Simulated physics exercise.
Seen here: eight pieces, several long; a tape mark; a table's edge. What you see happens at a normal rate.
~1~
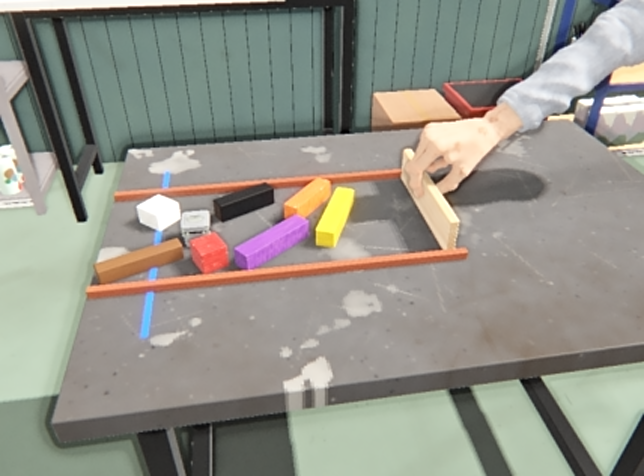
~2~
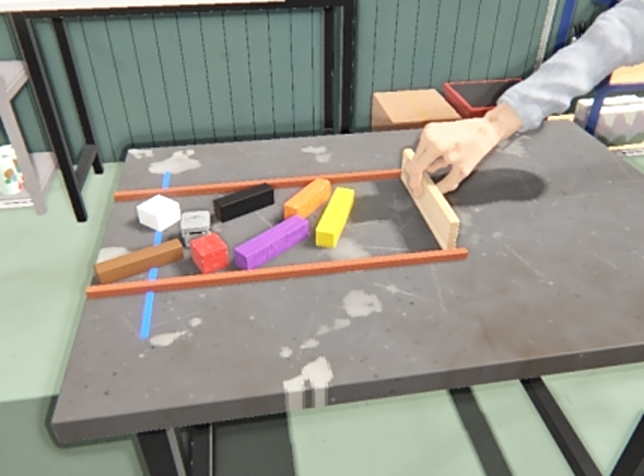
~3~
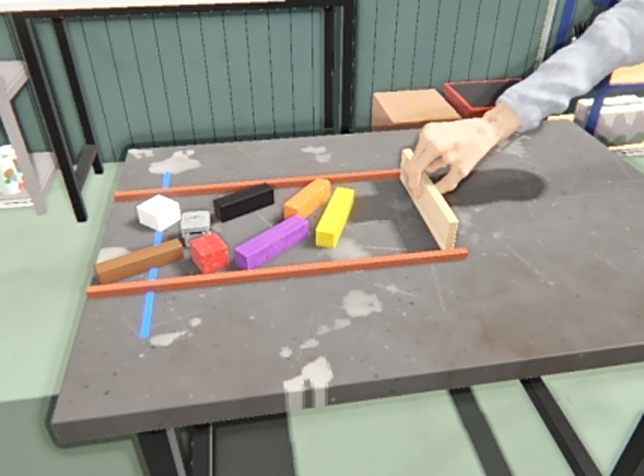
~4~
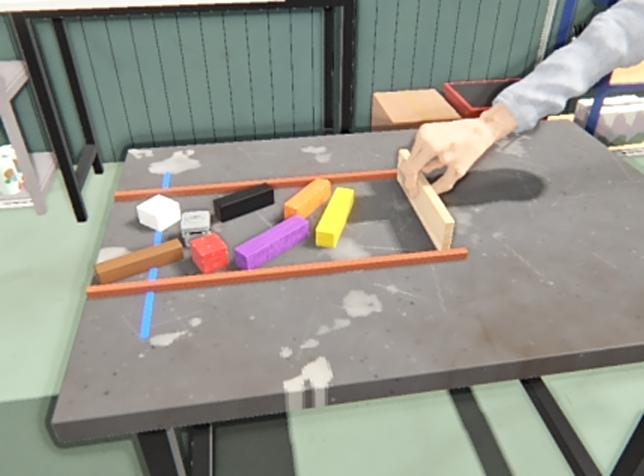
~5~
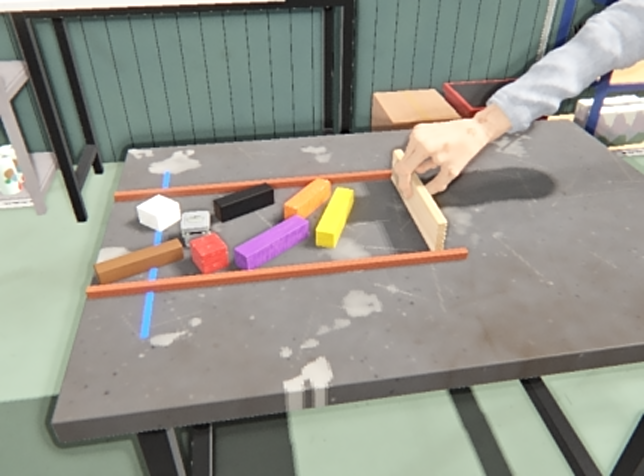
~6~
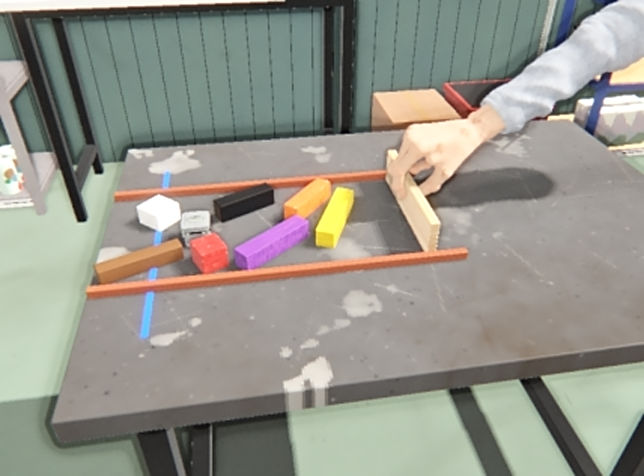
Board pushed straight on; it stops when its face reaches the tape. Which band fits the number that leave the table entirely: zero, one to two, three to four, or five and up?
Turns out one or two get pushed past the edge and drop.
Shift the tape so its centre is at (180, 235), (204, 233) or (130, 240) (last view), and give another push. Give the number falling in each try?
The counts come to 0, then 0, then 5.
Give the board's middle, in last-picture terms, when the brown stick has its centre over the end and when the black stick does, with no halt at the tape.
Near (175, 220) and (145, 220).
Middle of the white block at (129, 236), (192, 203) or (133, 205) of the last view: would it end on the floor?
Result per try, in order: Toppled; toppled; toppled.
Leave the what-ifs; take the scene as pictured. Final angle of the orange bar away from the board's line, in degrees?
Roughly 30°.
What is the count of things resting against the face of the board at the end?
2 in contact.
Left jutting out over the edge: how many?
So the number is 3.
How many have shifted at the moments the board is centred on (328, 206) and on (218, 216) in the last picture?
In order, the tallies are 2 and 8.
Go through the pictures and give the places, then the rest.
Brown stick (140, 261); white block (159, 213); grey case (197, 229); board (427, 197); tape (158, 237), in the first picture.
White block (159, 213); orange bar (308, 200), in the second picture.
Grey case (197, 229); yellow stick (336, 216), in the third picture.
Brown stick (140, 261); board (422, 197), in the fourth picture.
White block (159, 213); purple bar (273, 243), in the fifth picture.
Brown stick (140, 261); white block (159, 213); grey case (197, 229); board (410, 199); tape (158, 237), in the sixth picture.
Soon after, none off yet; brown stick at rest near (140, 261); white block at rest near (159, 213); grey case at rest near (197, 229).
In the end, the number that fall off is one or two; gone, white block and brown stick.
